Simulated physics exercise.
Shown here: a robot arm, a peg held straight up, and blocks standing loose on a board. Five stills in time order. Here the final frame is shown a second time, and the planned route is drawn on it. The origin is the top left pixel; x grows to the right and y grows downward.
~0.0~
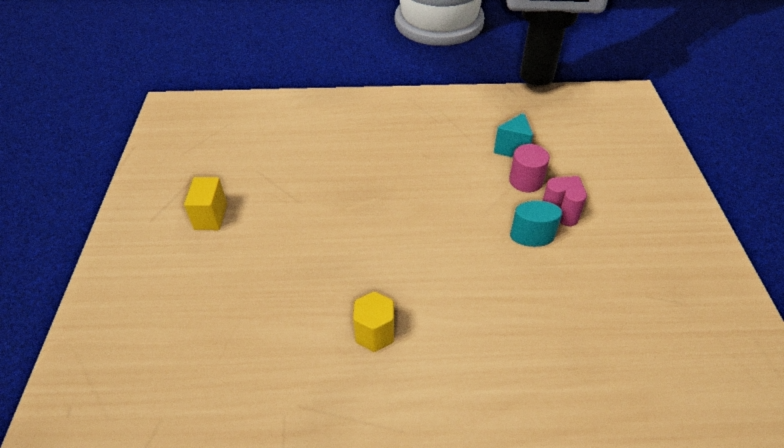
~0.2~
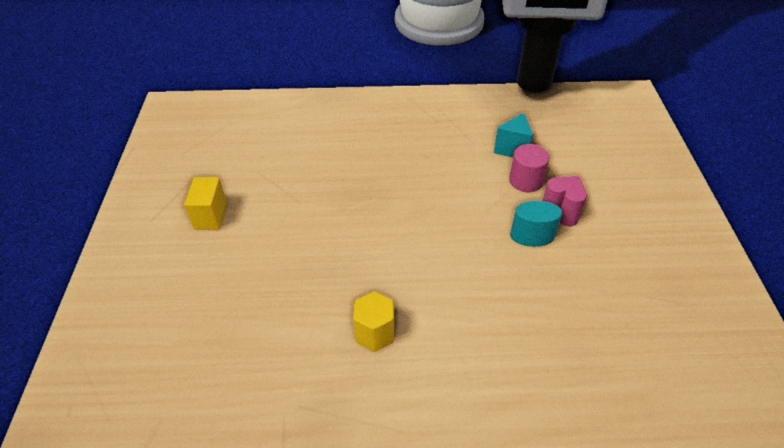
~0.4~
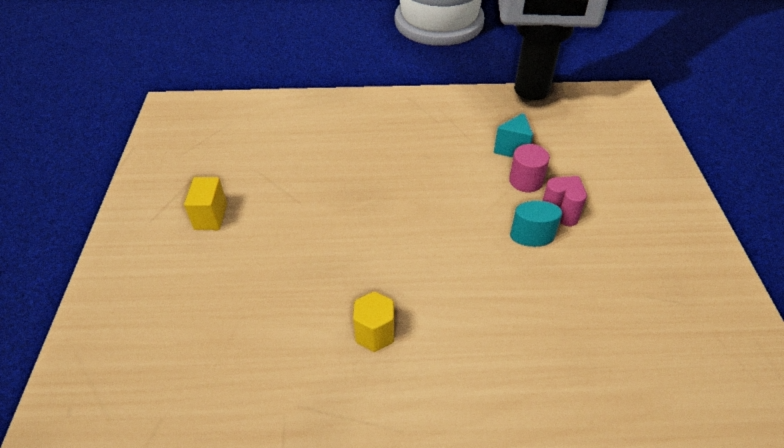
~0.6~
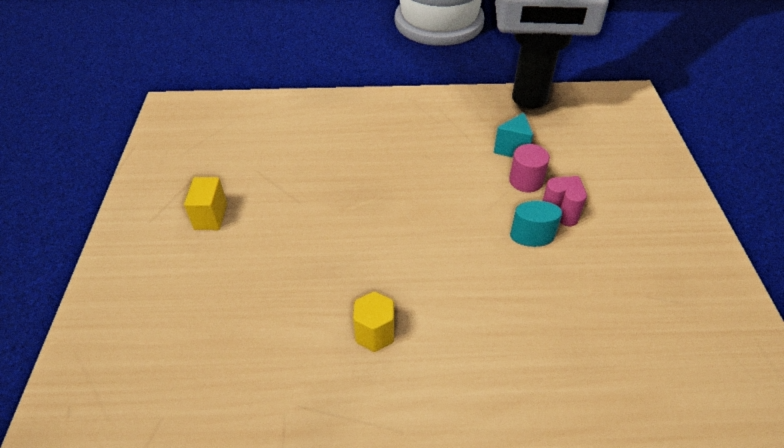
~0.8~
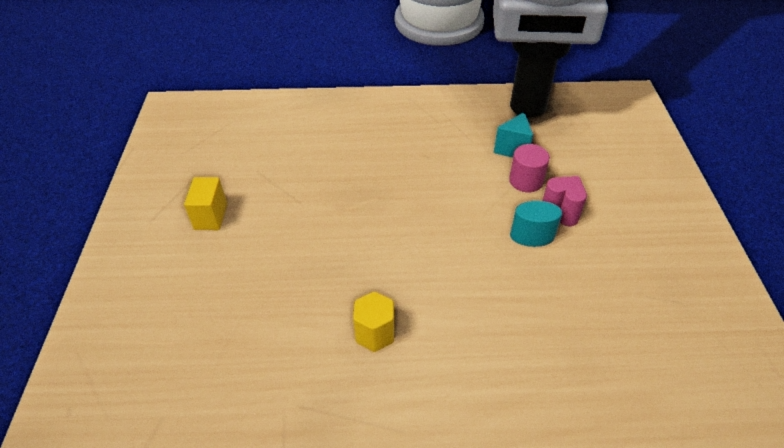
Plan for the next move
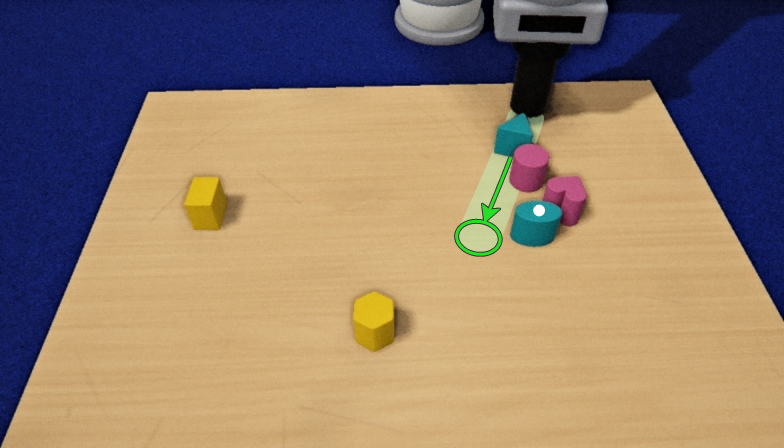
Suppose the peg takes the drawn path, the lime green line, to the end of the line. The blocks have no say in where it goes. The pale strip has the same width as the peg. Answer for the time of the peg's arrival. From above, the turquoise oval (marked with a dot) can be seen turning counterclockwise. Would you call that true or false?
Answer: False.
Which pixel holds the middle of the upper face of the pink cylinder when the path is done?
I expect it at (534, 194).
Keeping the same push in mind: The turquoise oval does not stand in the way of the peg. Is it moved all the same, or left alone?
At the end of the path, the turquoise oval has moved off its old spot.
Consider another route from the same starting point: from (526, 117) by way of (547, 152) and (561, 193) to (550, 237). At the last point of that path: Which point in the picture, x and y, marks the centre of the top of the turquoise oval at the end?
If I read the scene right, the answer is (523, 230).
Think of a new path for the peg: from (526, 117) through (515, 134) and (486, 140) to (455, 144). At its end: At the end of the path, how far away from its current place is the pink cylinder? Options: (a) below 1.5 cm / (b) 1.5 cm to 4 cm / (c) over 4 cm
a.
Drawn move, from (526, 117) to (478, 237); the dot is on the turquoise oval.
On the path given first. One third of the way, peg (515, 142); turquoise triangle (510, 153); pink cylinder (535, 175); pink heart-shaped block (572, 189).
Two thirds of the way, peg (498, 183); turquoise triangle (483, 194), turned 20° clockwise; pink cylinder (534, 186); pink heart-shaped block (574, 191), turned 20° anticlockwise.
At the end, peg (480, 227); turquoise triangle (451, 224), turned 105° clockwise; pink cylinder (534, 194); turquoise oval (547, 220), turned 20° clockwise; pink heart-shaped block (575, 191), turned 20° anticlockwise.
